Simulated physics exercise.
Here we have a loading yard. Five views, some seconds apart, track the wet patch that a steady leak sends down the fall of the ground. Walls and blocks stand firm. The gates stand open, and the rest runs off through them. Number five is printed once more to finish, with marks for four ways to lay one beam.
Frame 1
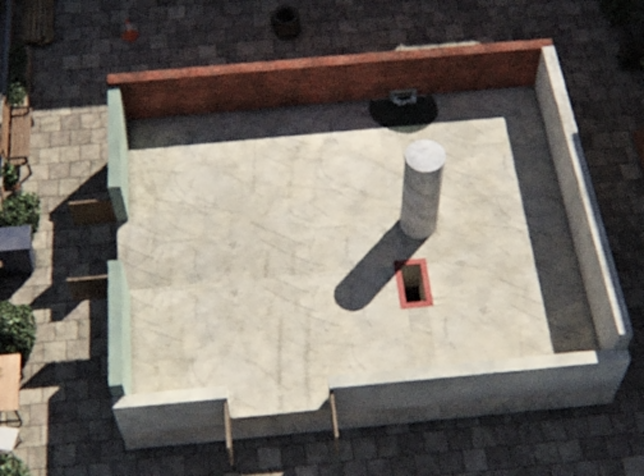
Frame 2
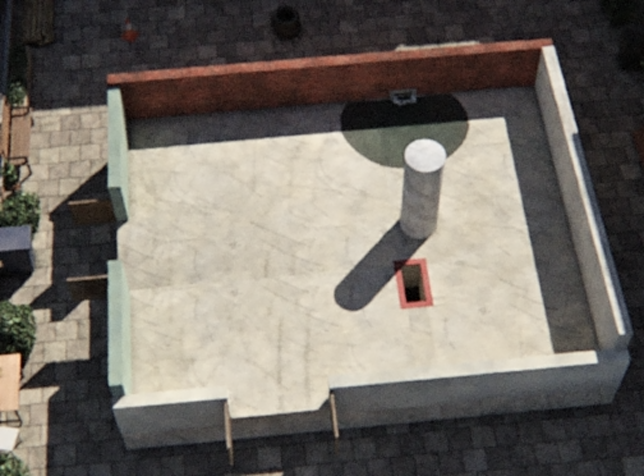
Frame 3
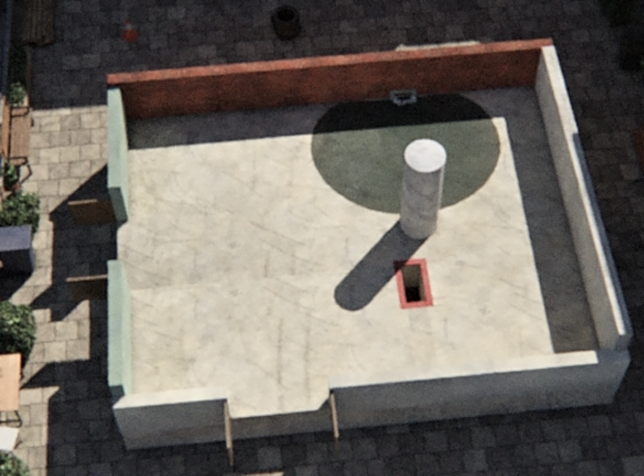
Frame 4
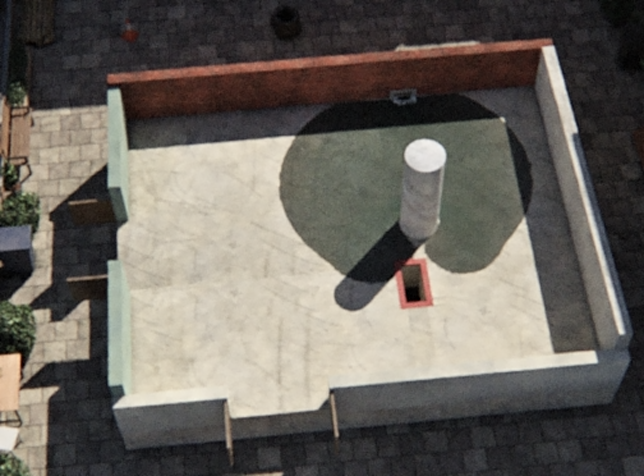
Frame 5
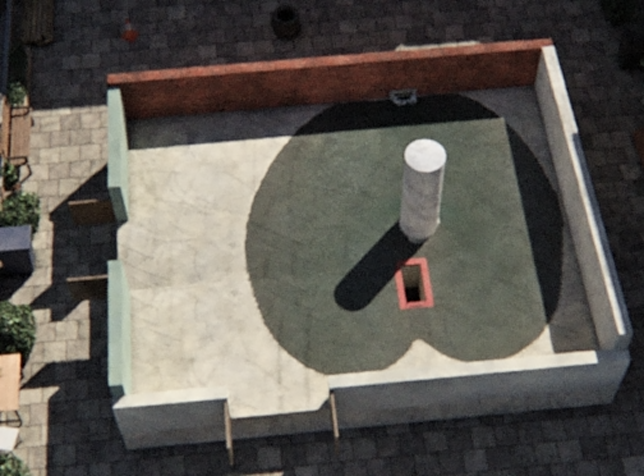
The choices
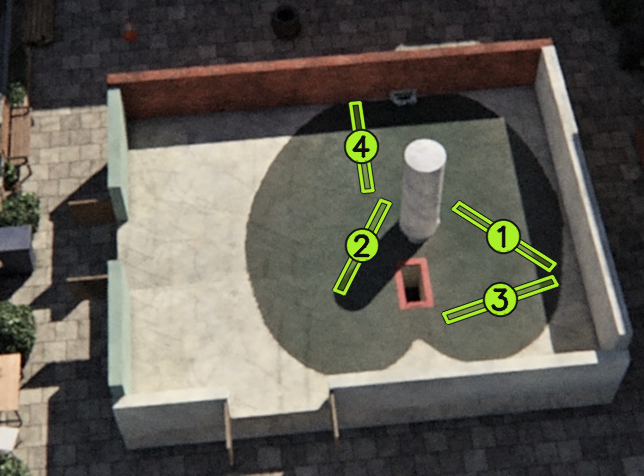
Loading yard with pale floor, a dark green patch spreading from the far brick wall, around the pillar and the red-edged opening.
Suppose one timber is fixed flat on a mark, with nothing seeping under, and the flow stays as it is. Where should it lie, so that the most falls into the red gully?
3 beats the others.
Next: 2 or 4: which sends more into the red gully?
It is 4.
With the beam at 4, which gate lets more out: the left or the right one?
The right gate.
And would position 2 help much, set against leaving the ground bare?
No, it changes little.
On the marked copy, 1 from (456, 205) to (552, 267); 2 from (339, 291) to (385, 201); 3 from (445, 318) to (554, 280); 4 from (368, 191) to (355, 103).
For position 1, about 9 % of the stream goes into the red gully, about 81 % out by the gates.
For position 2, about 9 % of the stream goes into the red gully, about 83 % out by the gates.
For position 3, about 22 % of the stream goes into the red gully, about 68 % out by the gates.
For position 4, about 13 % of the stream goes into the red gully, about 76 % out by the gates.
